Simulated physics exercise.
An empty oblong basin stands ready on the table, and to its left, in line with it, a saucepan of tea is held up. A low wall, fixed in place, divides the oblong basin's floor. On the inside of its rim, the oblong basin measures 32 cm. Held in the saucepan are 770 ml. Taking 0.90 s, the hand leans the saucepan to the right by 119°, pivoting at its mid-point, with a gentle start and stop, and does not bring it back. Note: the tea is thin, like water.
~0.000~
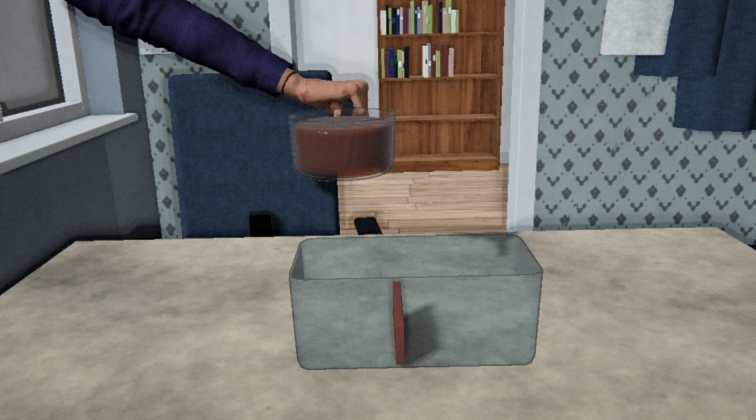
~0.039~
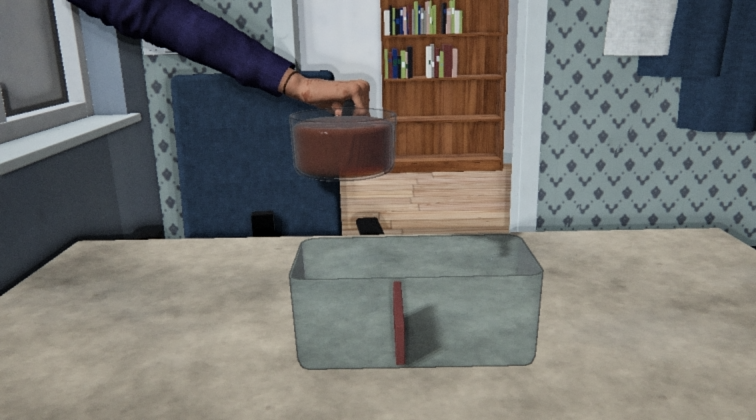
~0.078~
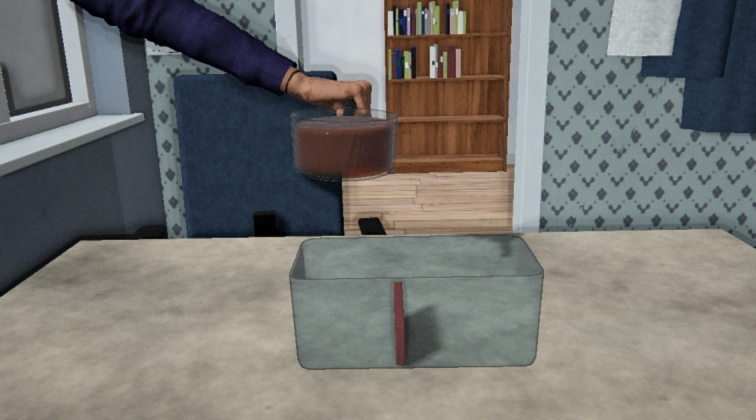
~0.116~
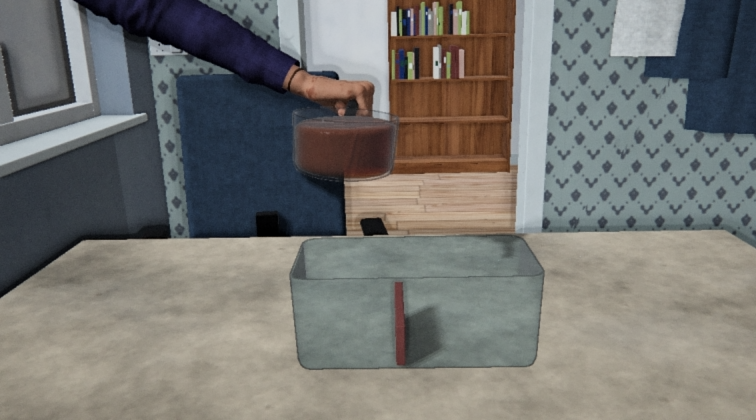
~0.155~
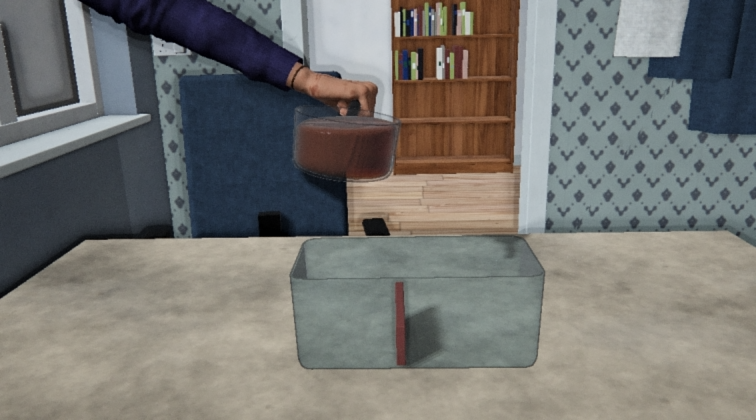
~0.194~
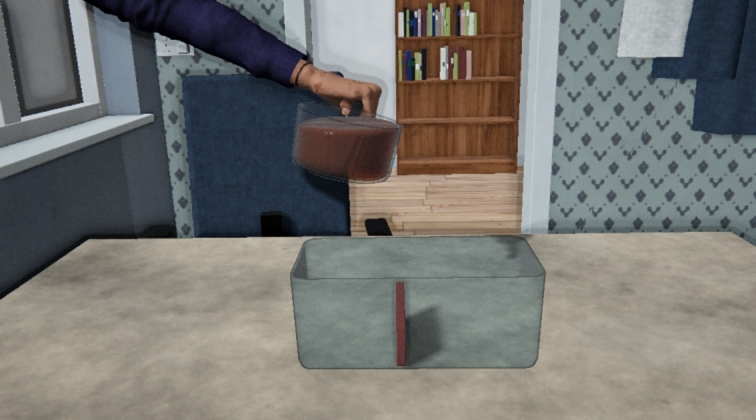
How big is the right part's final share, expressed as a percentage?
Some 92 per cent.
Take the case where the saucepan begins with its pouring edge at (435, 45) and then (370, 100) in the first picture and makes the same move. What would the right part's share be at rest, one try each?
In order, 75 and 80 per cent.
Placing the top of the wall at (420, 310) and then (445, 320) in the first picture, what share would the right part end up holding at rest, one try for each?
One try each: Around 75 percent and then around 55 percent.
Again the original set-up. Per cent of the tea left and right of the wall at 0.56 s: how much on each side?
Left roughly 0 per cent, right roughly 14.
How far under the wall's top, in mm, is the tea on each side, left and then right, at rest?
Left 54 mm, right 30 mm.
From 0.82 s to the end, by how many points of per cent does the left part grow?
About 5 percent, give or take.
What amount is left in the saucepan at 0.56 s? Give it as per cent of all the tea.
Roughly 44 per cent.
After 0.56 s the tilt is 81° and 44 per cent is still to pour, 0 is left of the wall and 14 right of it.
After 0.82 s the tilt is 117° and 4 per cent is still to pour, 3 is left of the wall and 85 right of it.
After 1.10 s the tilt is 119° and 0 per cent is still to pour, 8 is left of the wall and 91 right of it.
After 1.40 s the tilt is 119° and 0 per cent is still to pour, 8 is left of the wall and 92 right of it.
In the end 8 per cent lies left of the wall, 92 right of it and 1 outside.
